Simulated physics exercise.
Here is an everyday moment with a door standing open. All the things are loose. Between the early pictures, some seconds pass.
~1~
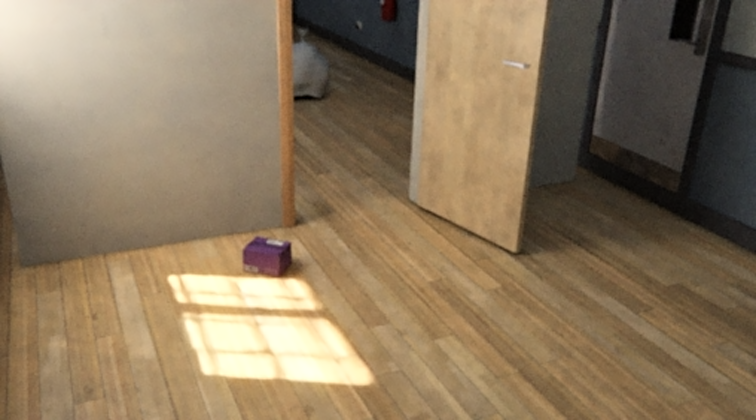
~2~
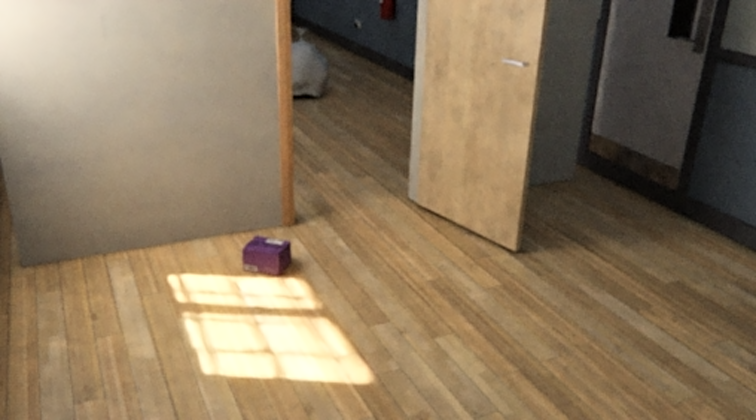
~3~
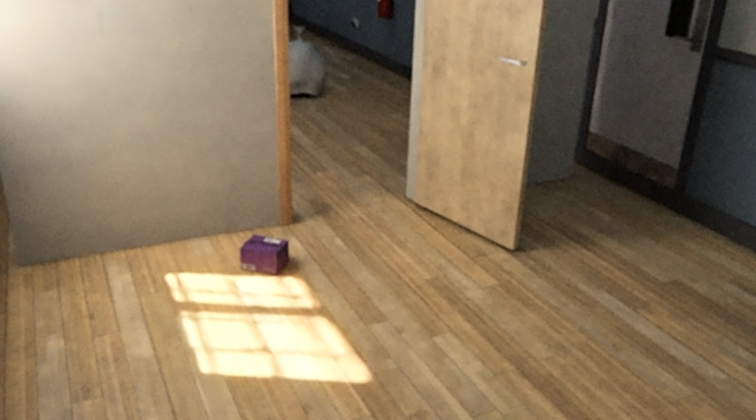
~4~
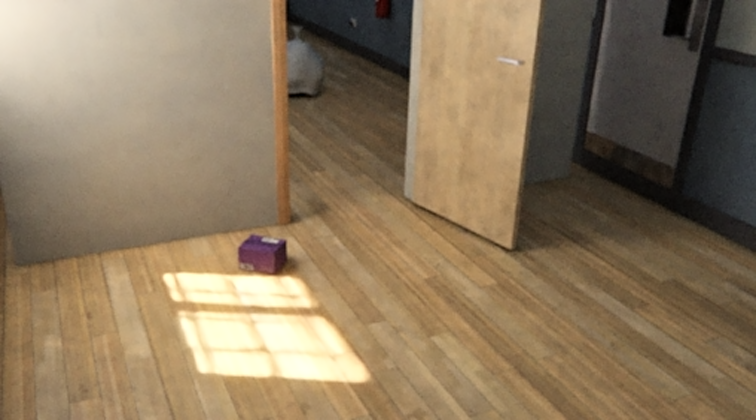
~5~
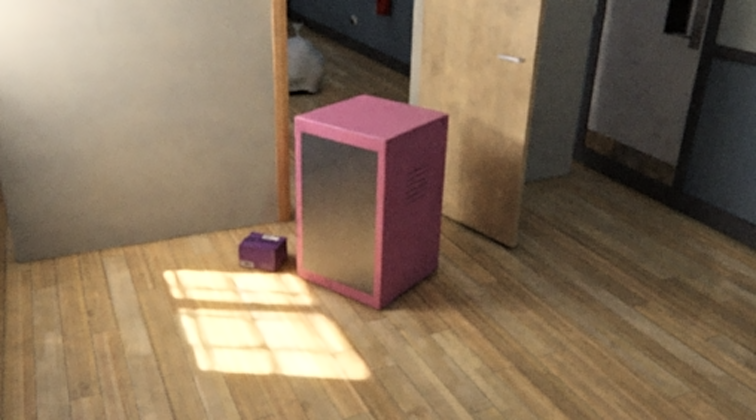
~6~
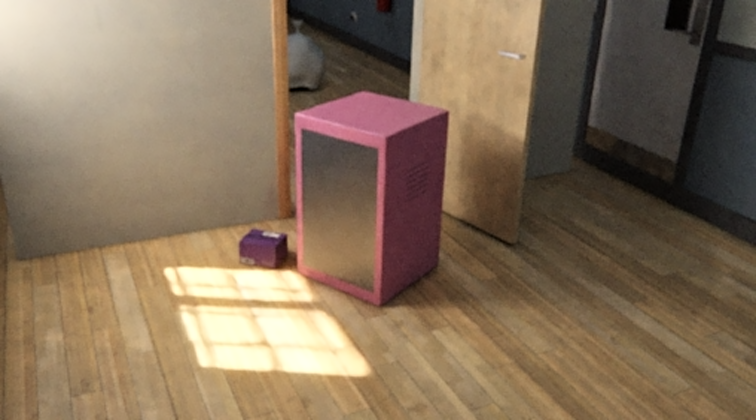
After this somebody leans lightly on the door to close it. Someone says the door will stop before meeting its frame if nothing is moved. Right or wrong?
Right.
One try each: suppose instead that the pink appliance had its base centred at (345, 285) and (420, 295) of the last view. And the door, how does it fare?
Well, the first time the door completes its swing, and the second time it completes its swing.
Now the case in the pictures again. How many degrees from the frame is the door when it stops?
About 65°.
Then, 0.40 s later than the last frame, door at 94°.
Then, 0.60 s later than the last frame, door at 82°.
Then, 0.80 s later than the last frame, door at 67°.
When it is over, door at 65°; both as before. End places, in pixels of the last picture, pink appliance near (371, 194).
